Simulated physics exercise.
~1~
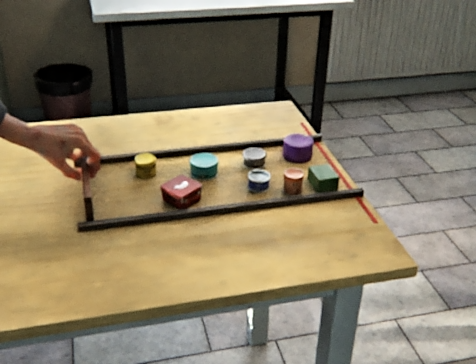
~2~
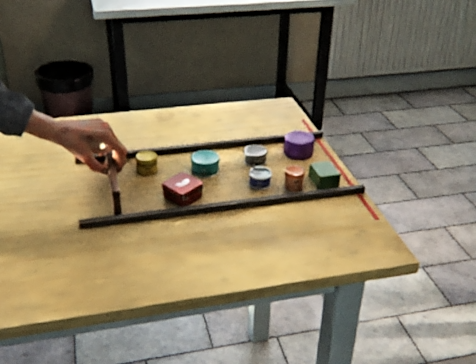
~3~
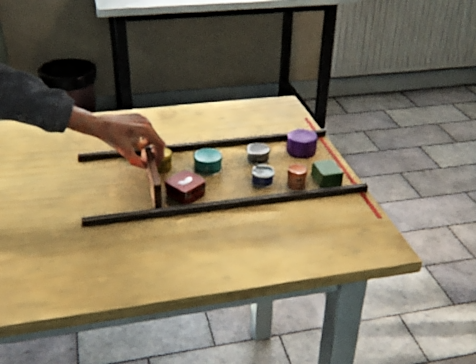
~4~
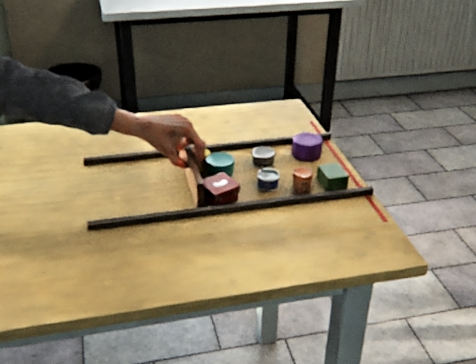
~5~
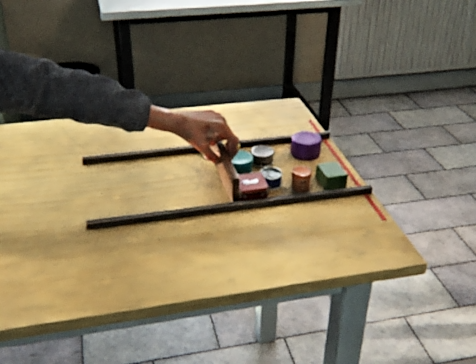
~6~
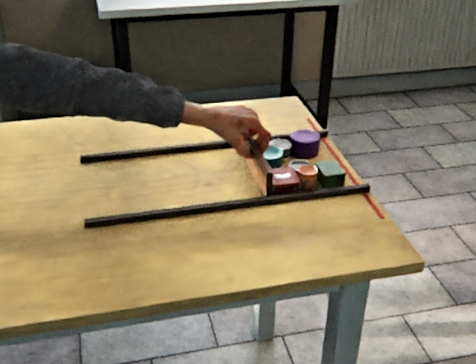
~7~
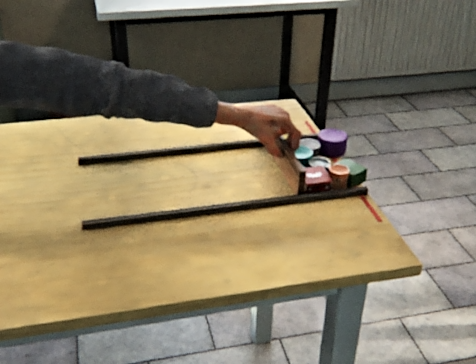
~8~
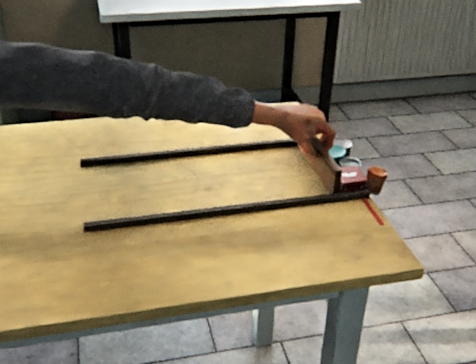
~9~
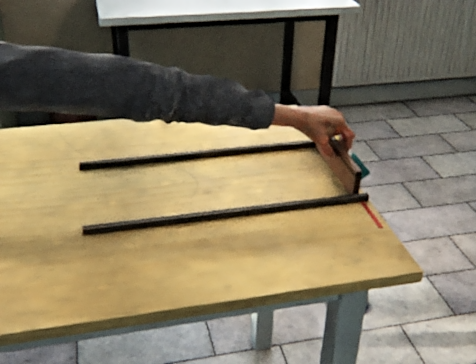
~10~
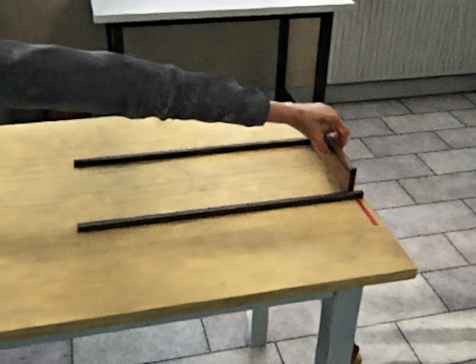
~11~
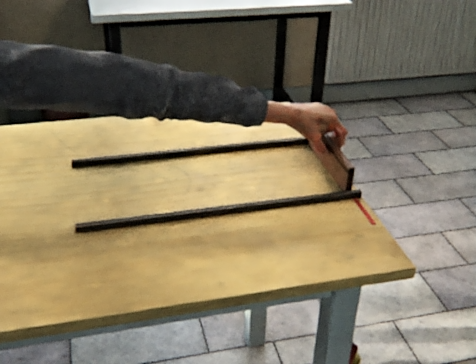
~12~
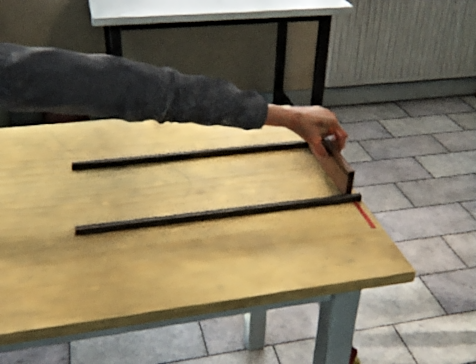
Hand-held board sweeping eight small colourful tins and boxes rightward between two dark rails until all drop off the table's end.
